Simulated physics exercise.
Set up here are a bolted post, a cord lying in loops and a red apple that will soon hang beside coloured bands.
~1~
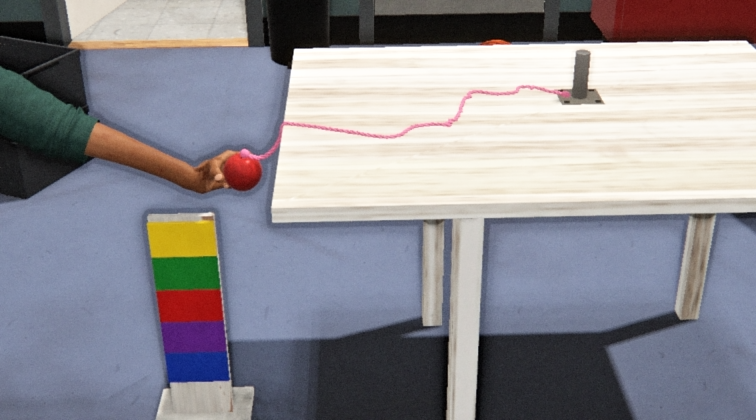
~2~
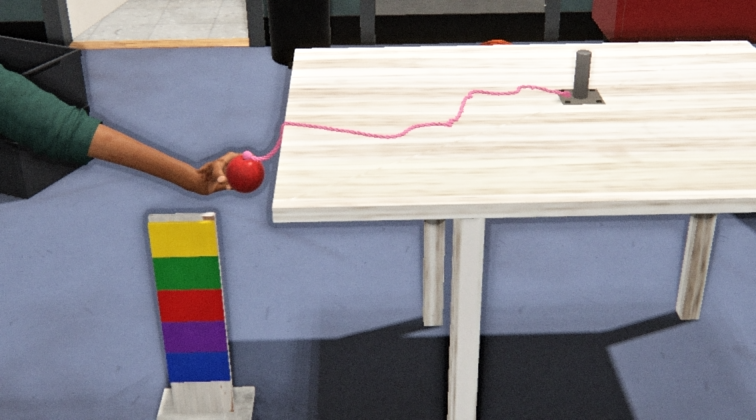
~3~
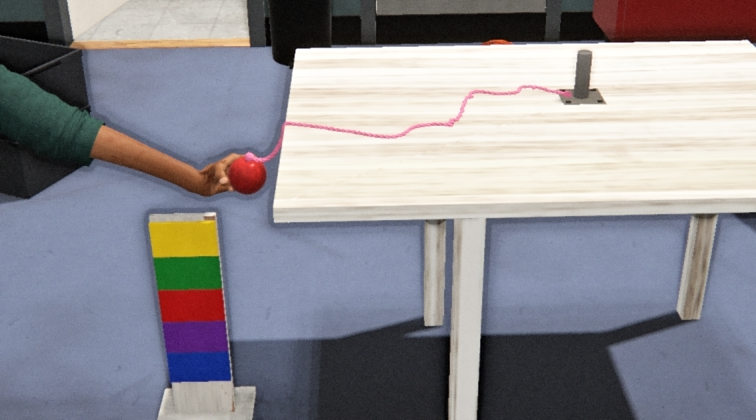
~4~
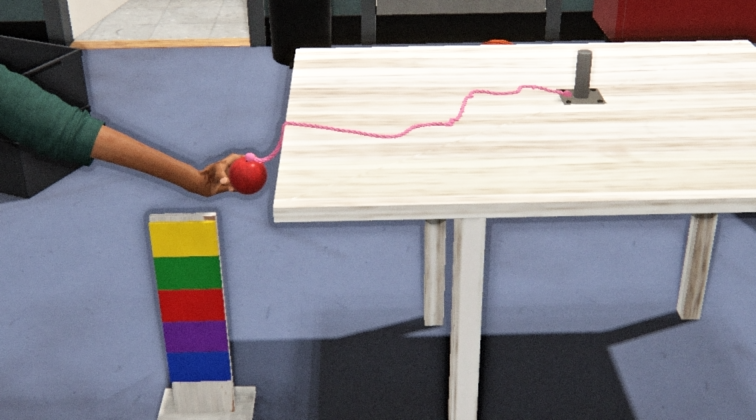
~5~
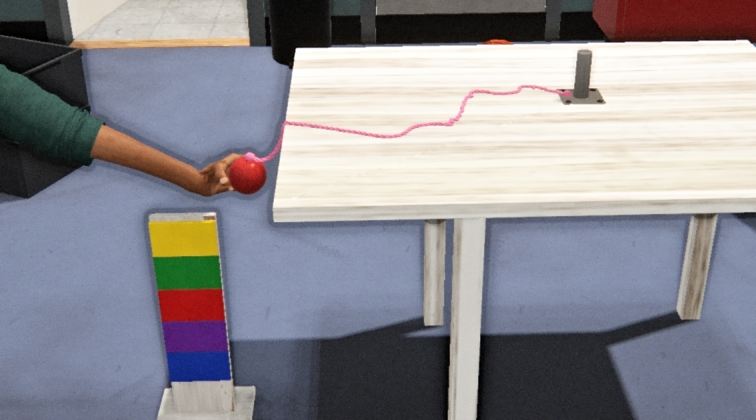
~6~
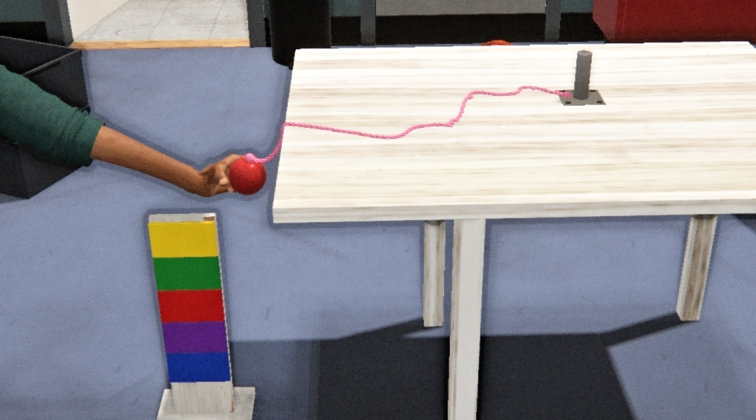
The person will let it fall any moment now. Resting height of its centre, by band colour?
Red.
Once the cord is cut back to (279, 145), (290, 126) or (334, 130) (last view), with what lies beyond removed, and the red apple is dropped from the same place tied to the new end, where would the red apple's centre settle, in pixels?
Case by case: Close to (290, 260), (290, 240) and (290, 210).
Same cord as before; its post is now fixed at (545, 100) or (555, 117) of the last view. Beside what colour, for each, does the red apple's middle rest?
For the first try, purple; for the second, purple.
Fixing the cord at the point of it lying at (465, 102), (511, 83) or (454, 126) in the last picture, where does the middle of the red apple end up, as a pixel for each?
It ends up near (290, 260) the first time, (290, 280) the second and (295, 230) the third.
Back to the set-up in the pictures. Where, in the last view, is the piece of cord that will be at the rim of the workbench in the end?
It sits at about (405, 134).
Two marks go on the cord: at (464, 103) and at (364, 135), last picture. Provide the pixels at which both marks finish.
The first one ends up at (413, 108) and the second one at (287, 160).
A little later, apple near (262, 295); level with red.
Next, apple near (321, 287); level with red.
Later still, apple near (285, 302); level with red.
When it is over, apple near (295, 300); level with red. The red one.
